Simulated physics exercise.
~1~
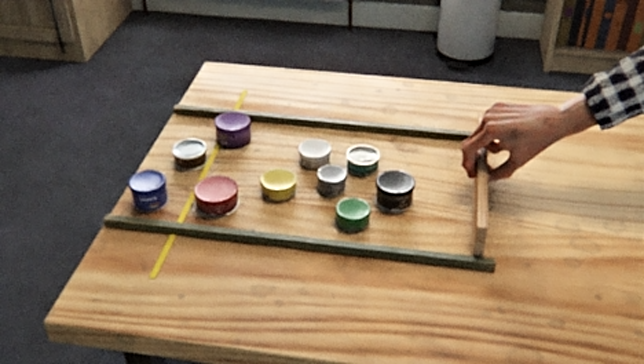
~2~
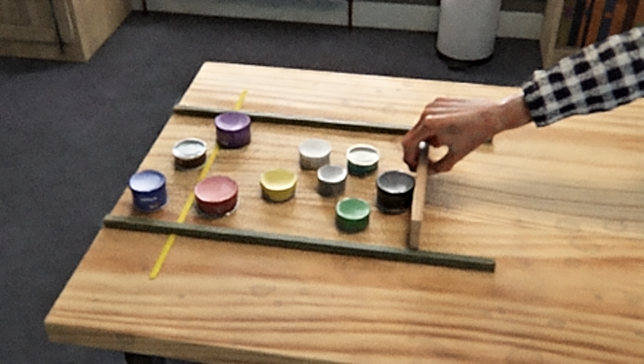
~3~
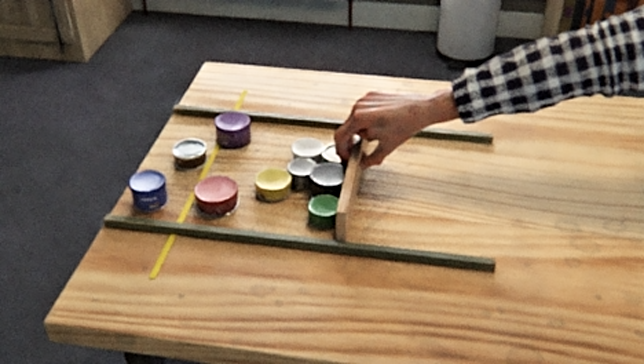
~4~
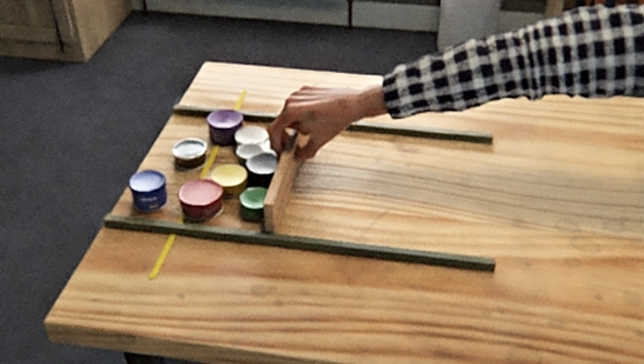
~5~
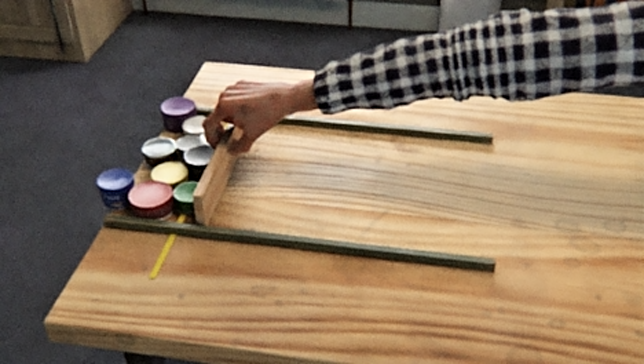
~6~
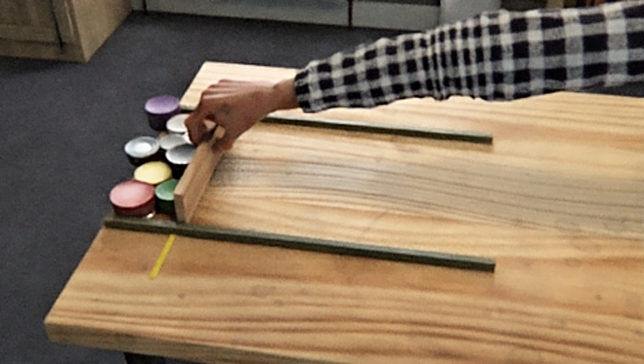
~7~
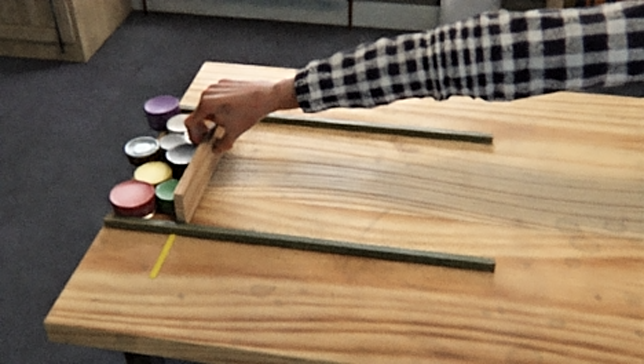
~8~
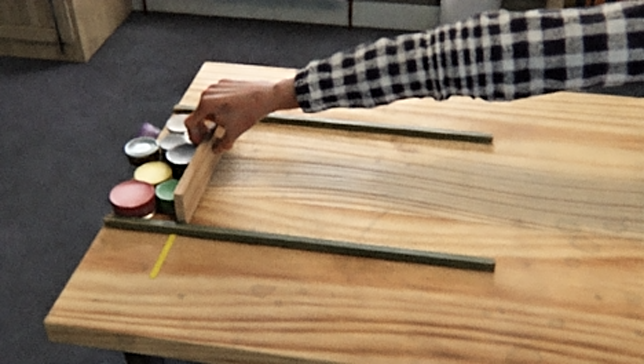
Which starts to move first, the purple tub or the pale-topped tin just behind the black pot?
The pale-topped tin behind the black pot starts to move first. The purple tub is pushed along only later, as the board nears the left edge.
